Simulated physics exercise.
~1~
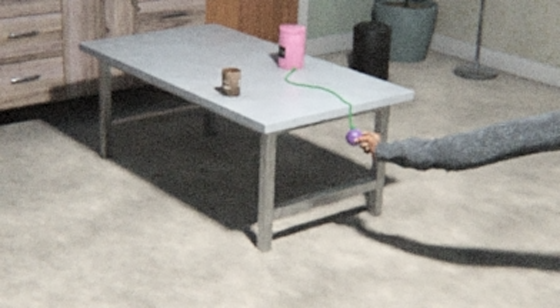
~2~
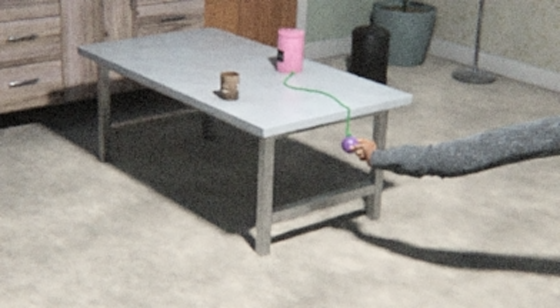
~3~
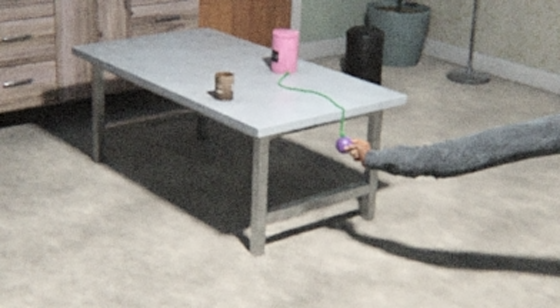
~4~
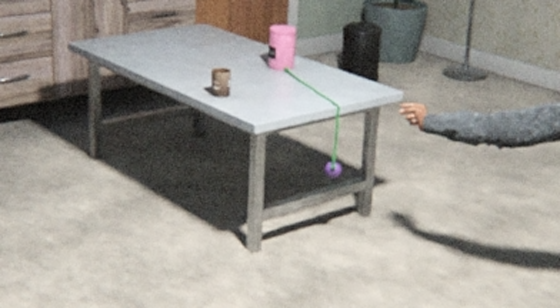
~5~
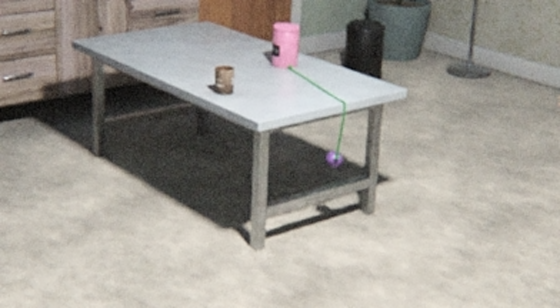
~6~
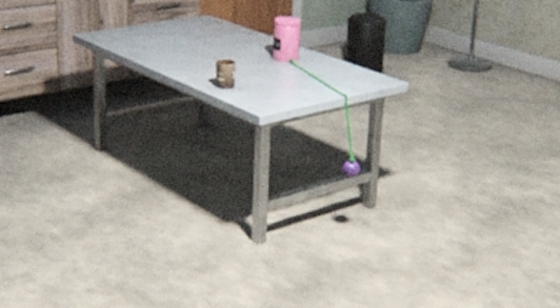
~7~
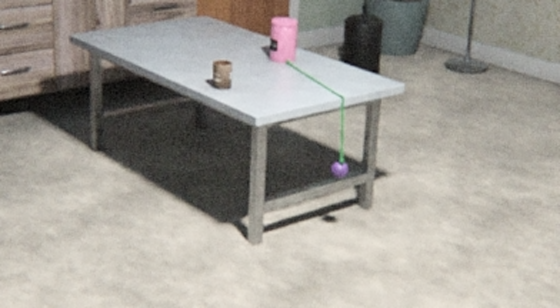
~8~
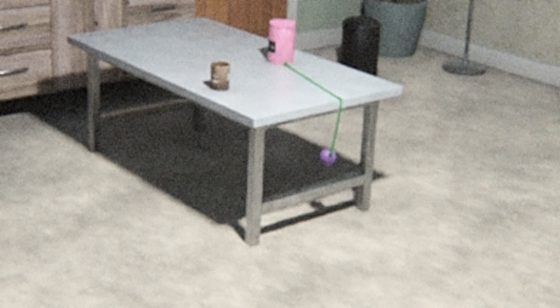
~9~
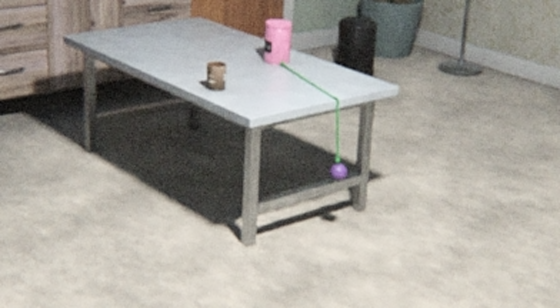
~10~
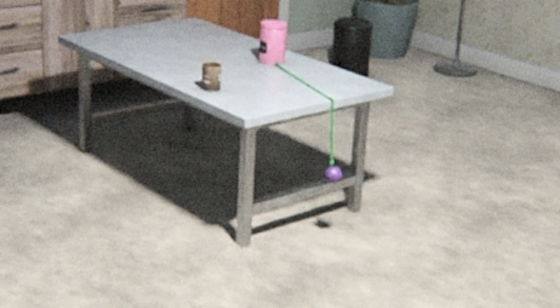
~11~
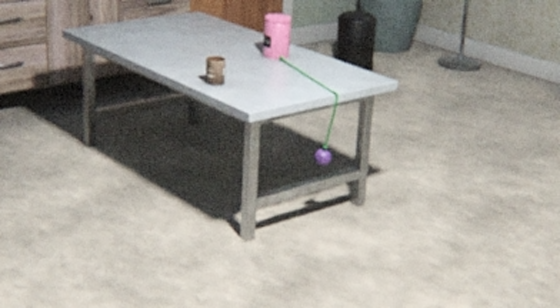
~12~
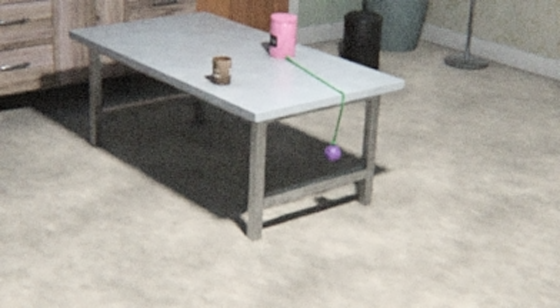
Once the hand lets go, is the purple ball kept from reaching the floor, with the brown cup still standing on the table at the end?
Yes, the green cord holds the purple ball so that it swings below the table edge above the floor. The brown cup stays where it is on the tabletop.
